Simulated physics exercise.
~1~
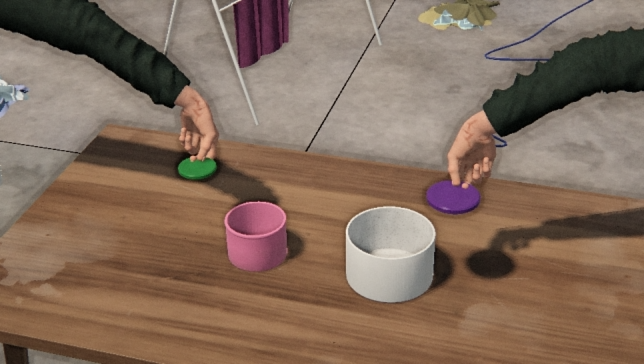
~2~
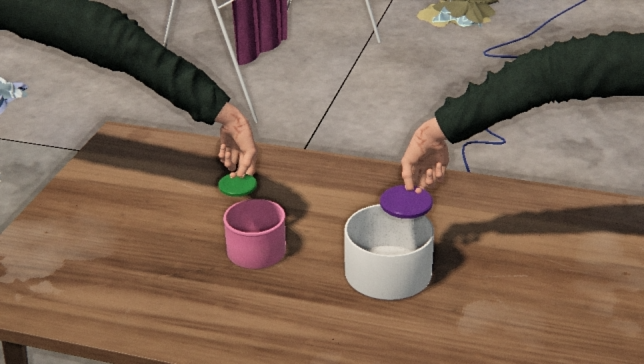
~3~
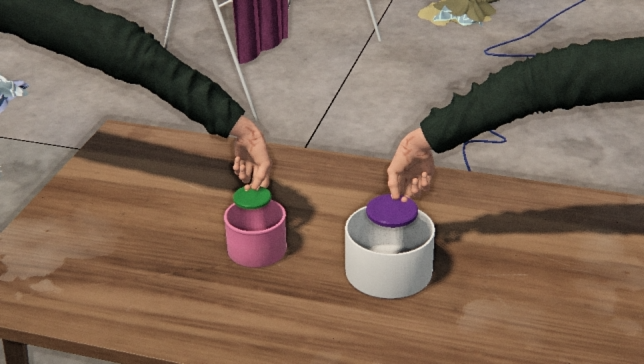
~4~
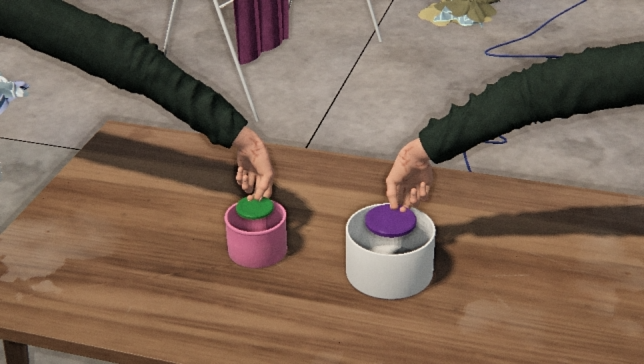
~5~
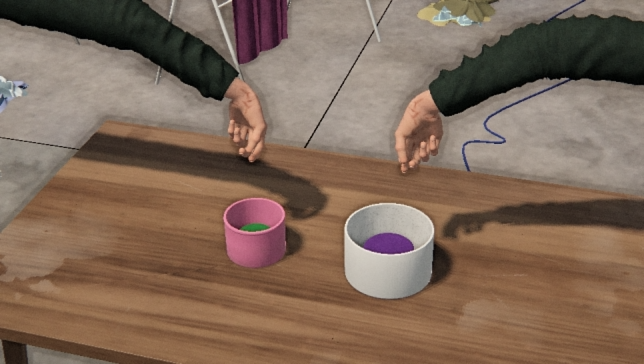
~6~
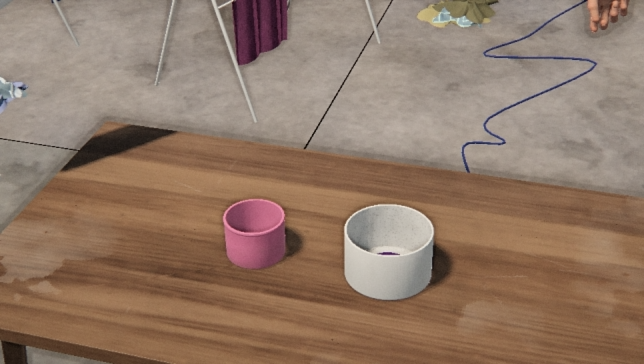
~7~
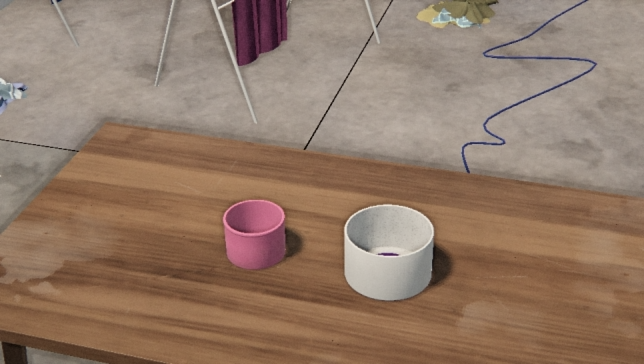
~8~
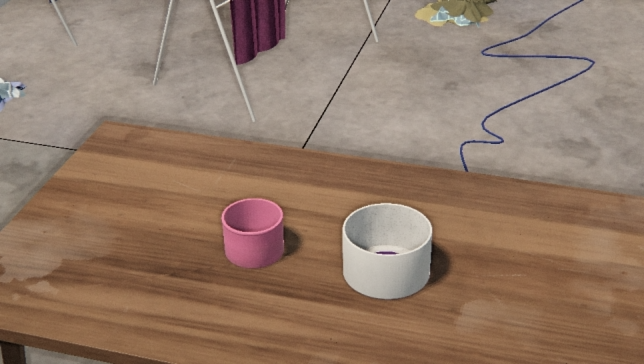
On a wooden table, two hands release green and purple discs that drop inside open containers.
